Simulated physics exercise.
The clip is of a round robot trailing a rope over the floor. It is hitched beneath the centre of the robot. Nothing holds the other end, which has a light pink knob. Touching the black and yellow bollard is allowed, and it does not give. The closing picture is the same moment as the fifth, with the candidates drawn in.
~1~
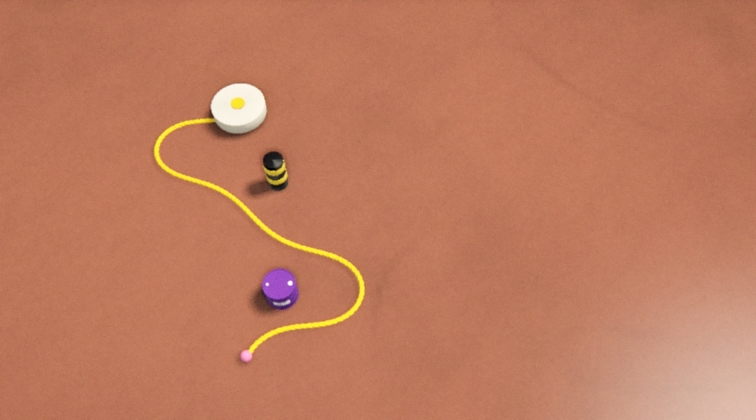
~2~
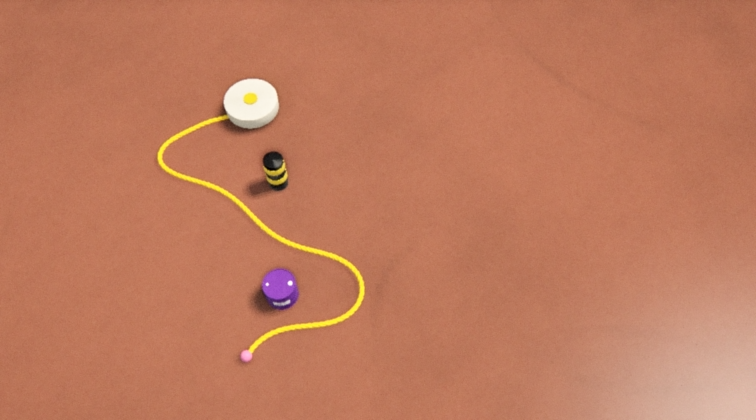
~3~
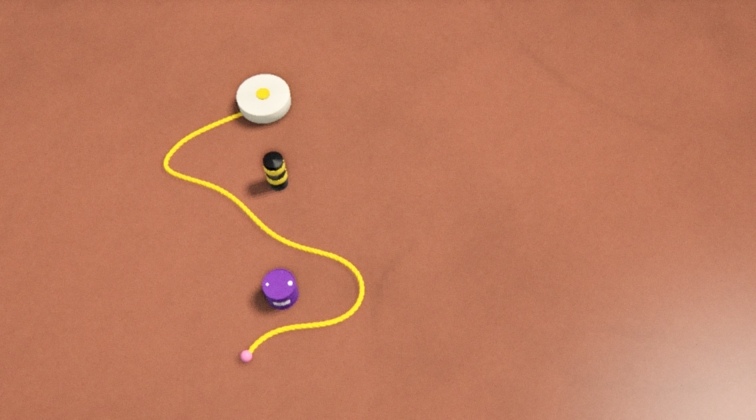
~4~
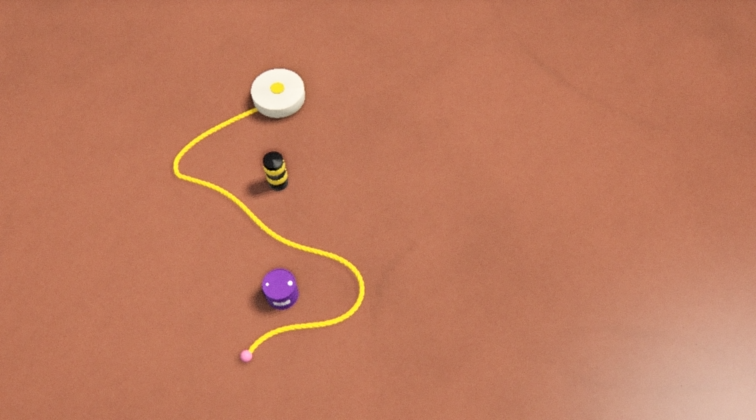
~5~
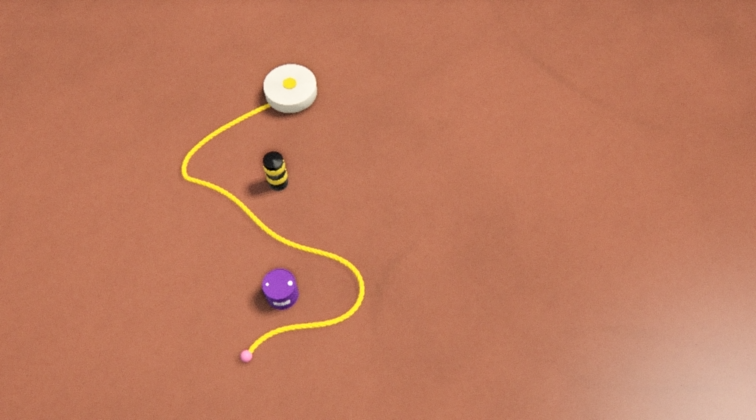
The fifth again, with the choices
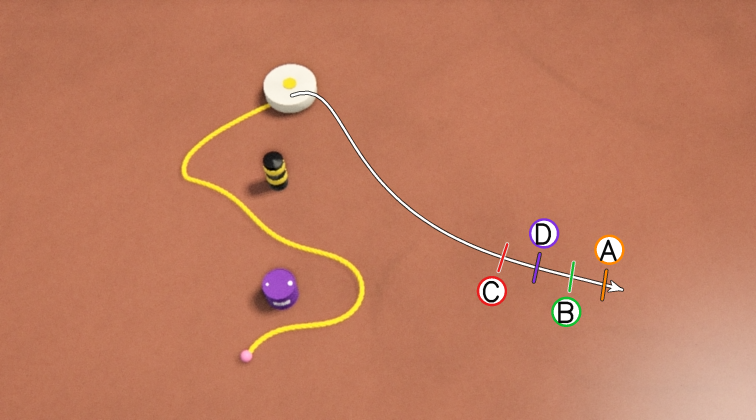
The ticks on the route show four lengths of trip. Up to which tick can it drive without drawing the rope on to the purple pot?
D is the last safe stop.
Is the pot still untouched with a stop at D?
Yes.
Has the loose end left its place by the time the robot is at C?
By then, no.
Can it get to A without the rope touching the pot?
No.
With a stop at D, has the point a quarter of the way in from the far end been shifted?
Yes.
On the marked copy, A at (604, 285); B at (572, 277); C at (503, 258); D at (537, 268); the route from (292, 95) via (417, 215) to (622, 290).
Taking D. A third of the way, robot (358, 147), middle of the rope (264, 228), free end (246, 356).
Two thirds of the way, robot (437, 223), middle of the rope (264, 228), free end (246, 356).
When it is over, robot (539, 263), middle of the rope (289, 176), free end (246, 356); only the bollard has been touched, if anything.
As for the rest, A brings the rope against the pot; B brings the rope against the pot; C is safe but short.
